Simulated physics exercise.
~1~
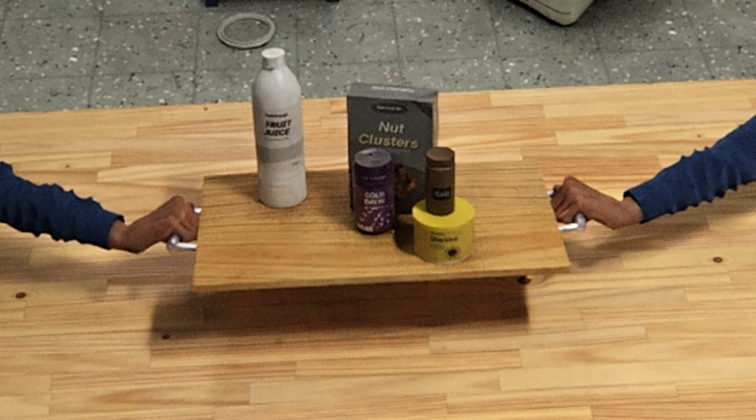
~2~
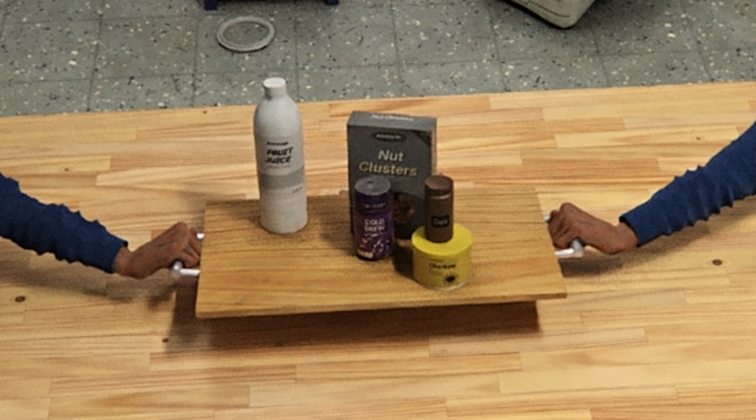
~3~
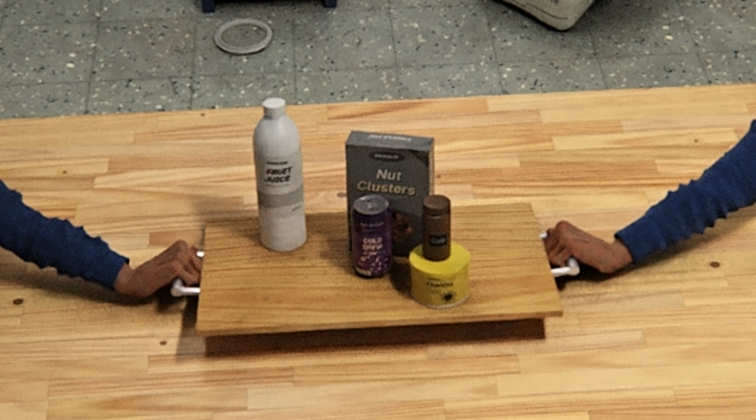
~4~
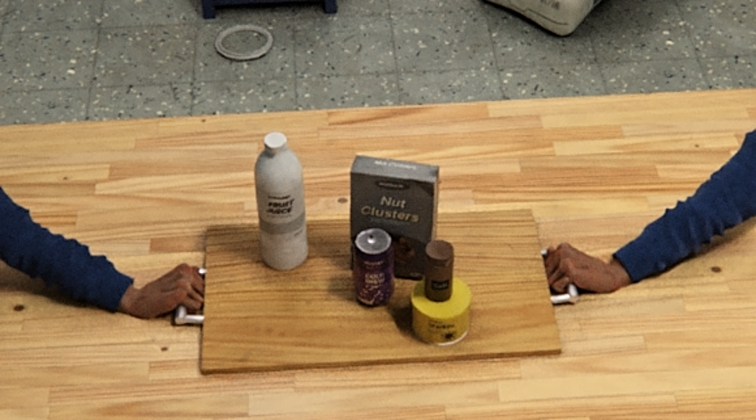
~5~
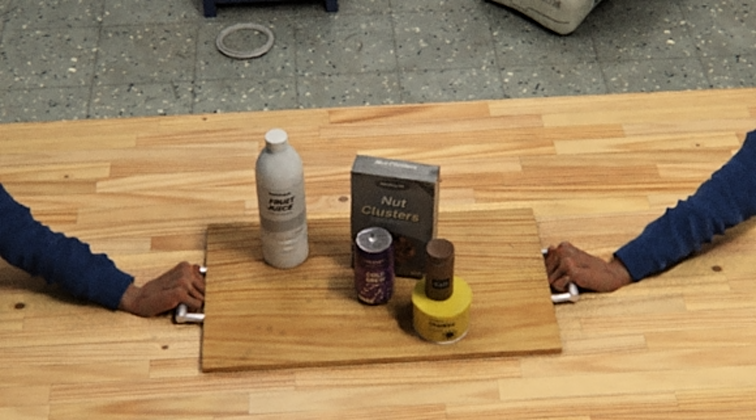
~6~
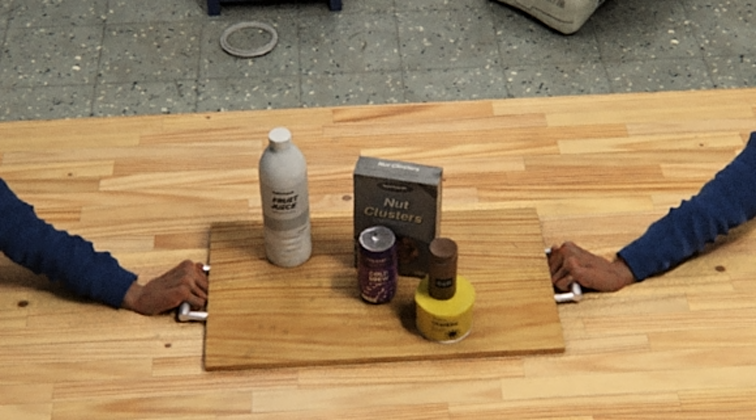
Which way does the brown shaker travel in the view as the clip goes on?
The brown shaker moves down in the view, going along with the tray as the hands lower it to the table.
The clip opens with two hands, one at each end, gripping a flat wooden tray above a wooden table. On it stand a white bottle, a grey packet, a purple can and a yellow tub with a brown shaker on top. The hands lower the tray, which is a little tilted, and the items ride down with it. The tray then levels out and comes to rest flat on the table. The hands stay at the handles while nothing on the tray shifts noticeably. At the end all five items are still standing, the grey packet upright on its base.
